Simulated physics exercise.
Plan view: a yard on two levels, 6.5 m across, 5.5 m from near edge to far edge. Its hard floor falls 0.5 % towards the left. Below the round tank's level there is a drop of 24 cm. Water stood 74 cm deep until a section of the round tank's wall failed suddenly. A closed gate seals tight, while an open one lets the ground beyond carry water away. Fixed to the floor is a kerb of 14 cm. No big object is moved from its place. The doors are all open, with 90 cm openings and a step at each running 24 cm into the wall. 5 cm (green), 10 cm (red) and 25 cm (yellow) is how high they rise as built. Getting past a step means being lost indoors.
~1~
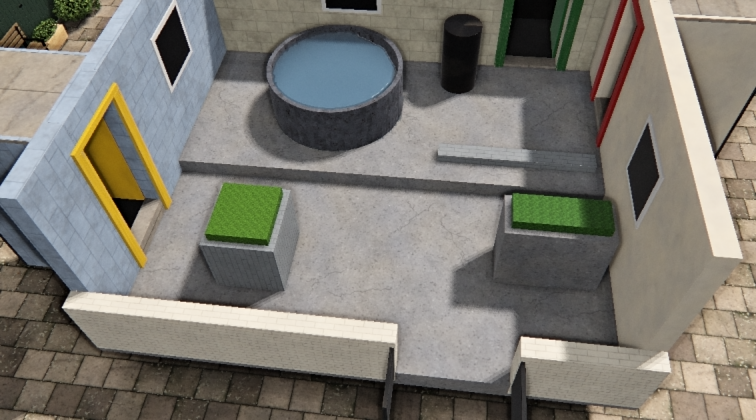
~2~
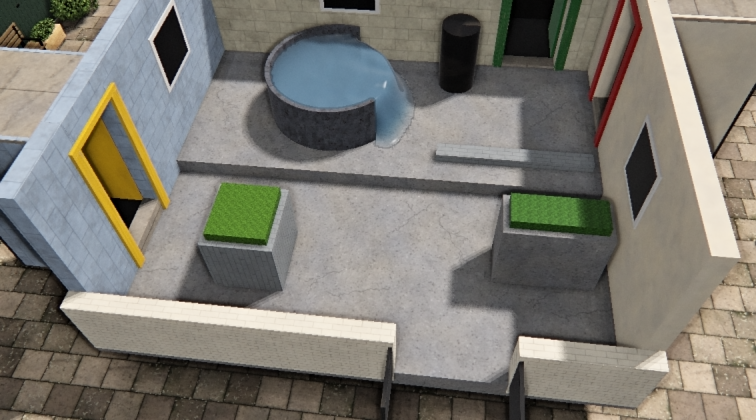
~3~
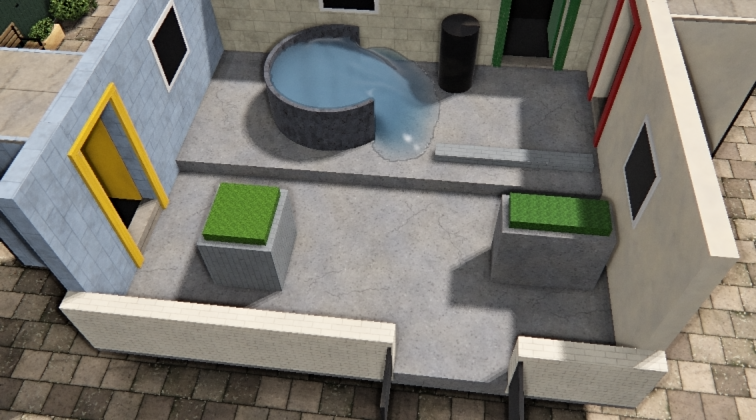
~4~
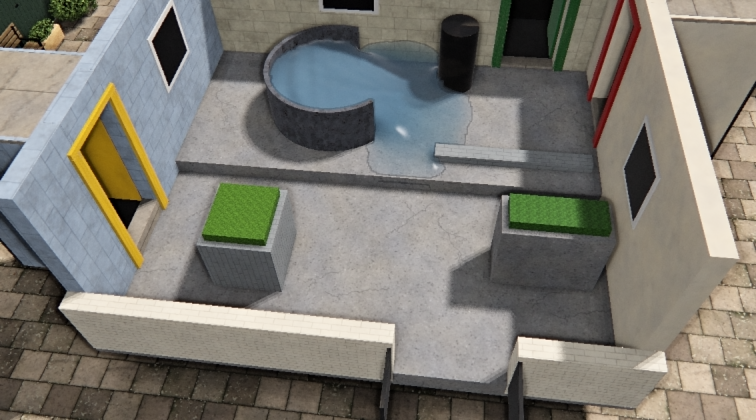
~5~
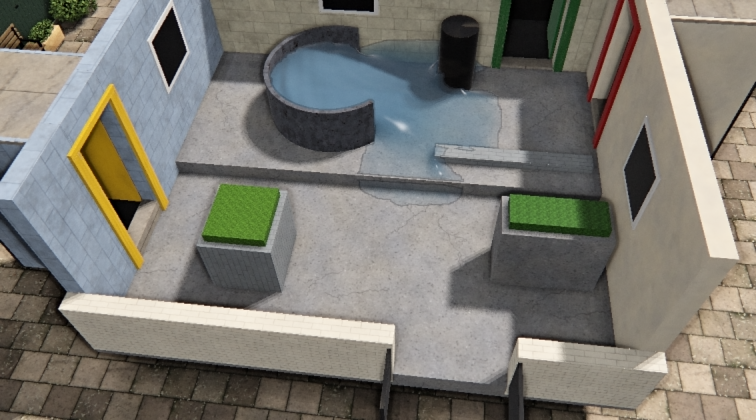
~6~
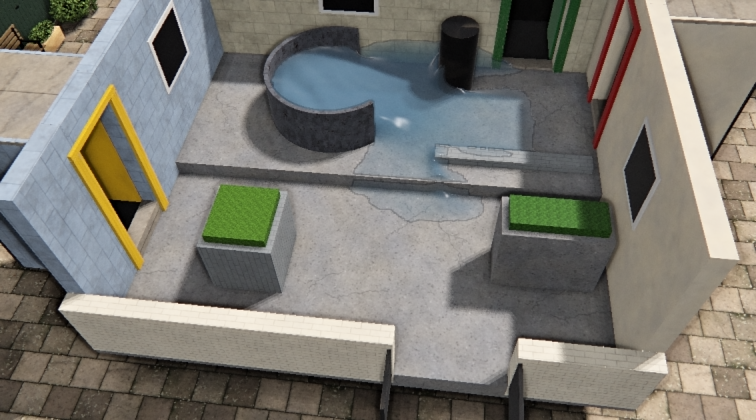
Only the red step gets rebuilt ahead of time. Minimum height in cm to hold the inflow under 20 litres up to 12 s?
Roughly 32 cm.
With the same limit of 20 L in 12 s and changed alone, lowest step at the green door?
Green door - some 12.0 centimetres.
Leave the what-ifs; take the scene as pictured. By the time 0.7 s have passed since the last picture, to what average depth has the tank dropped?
Average depth: Approx. 31 cm.
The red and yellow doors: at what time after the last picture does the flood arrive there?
Red door 0.3 seconds, yellow door 3.8 seconds.
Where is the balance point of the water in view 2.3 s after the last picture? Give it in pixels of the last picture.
About (446, 128).
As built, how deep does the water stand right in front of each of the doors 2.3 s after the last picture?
Depths, in cm - green: 10, red: 24, yellow: 0.
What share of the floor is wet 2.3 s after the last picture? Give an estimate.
Approximately 55 % of it.
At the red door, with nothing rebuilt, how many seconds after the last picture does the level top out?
About 1.0 seconds.
Then, 0.7 s after the last picture water covers 40 % of the floor, deepest (50 cm) near (440, 74); 19 cm at the red door, 13 litres in over its 10 cm step.
Then, 2.3 s after the last picture water covers 55 % of the floor, deepest (28 cm) near (586, 159); 24 cm at the red door, 258 litres in over its 10 cm step.
Then, 11.3 s after the last picture water covers 90 % of the floor, deepest (10 cm) near (313, 232); 5 cm at the red door, 326 litres in over its 10 cm step.
At the red door as built, the water peaked near 36 cm, 1.1 s after the last picture.
Run again over the same 12 s with other heights there, 56 litres in over 26 cm, 10 litres over 35 cm. The limit of 20 litres is kept from about 32 cm up.
